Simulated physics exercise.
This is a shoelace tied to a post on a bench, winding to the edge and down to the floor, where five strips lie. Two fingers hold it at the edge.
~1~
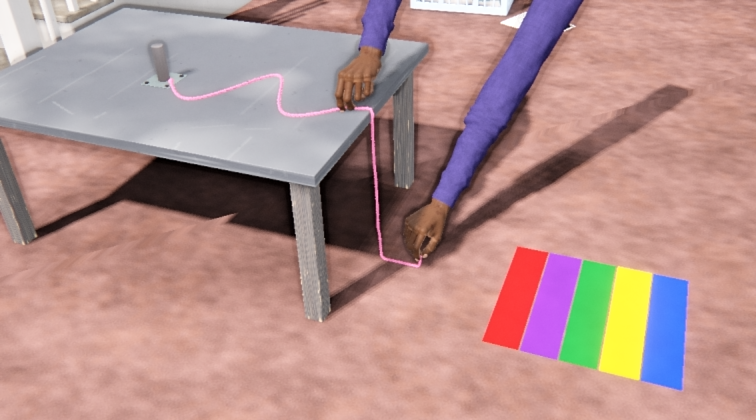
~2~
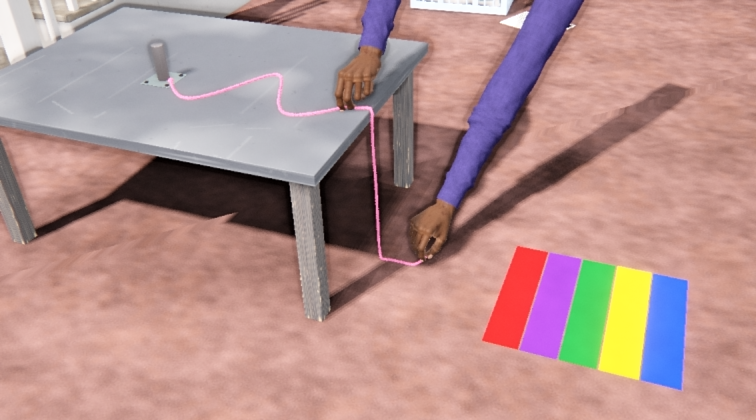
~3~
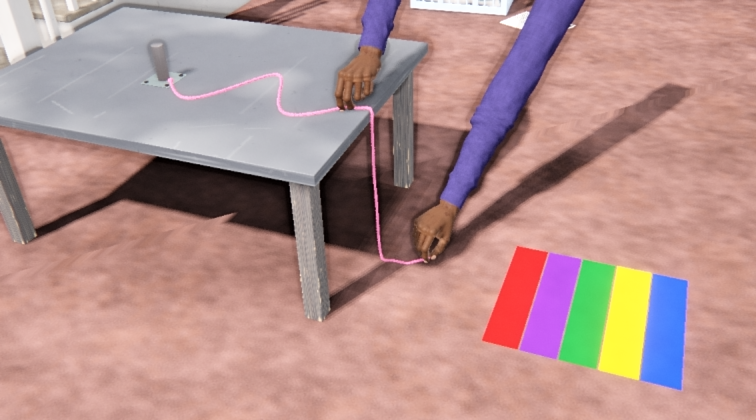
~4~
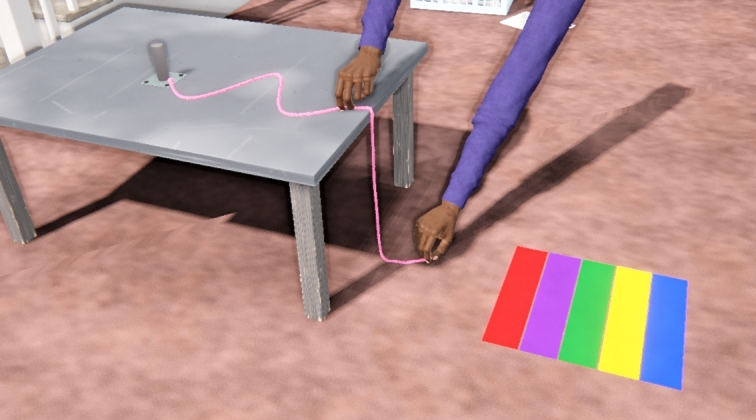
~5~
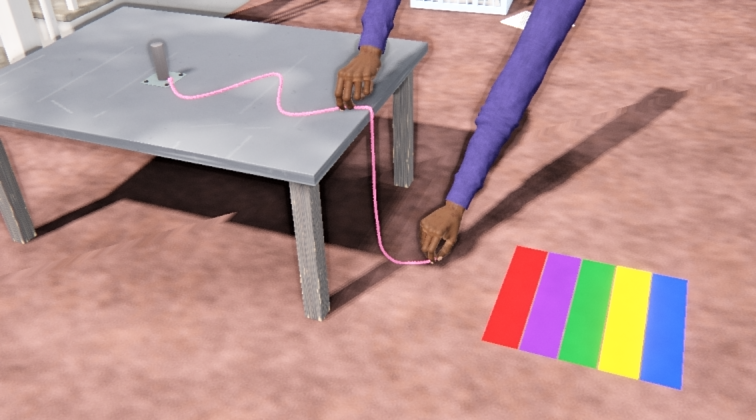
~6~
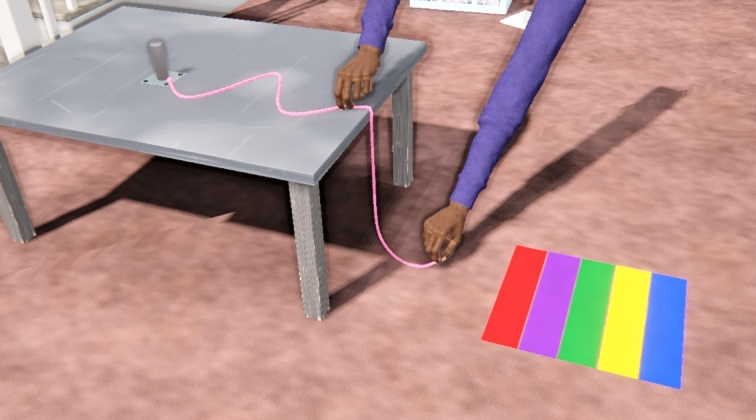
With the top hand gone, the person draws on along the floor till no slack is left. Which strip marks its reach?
It gets as far as the blue strip.
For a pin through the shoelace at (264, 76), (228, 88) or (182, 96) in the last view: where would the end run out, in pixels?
Try by try, around (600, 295), (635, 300) and (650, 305).
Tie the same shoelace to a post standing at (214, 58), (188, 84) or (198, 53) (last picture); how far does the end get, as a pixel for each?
The places are (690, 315), (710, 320) and (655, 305).
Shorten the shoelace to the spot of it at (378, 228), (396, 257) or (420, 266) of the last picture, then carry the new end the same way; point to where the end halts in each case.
The places are (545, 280), (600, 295) and (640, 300).
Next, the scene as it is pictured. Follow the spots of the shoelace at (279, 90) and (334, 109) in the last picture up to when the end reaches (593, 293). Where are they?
They go to (345, 102) and to (391, 175).
Soon after, end near (593, 293); over green.
Then, end near (640, 303); over yellow.
At full stretch, end near (669, 309); over blue. The blue one.
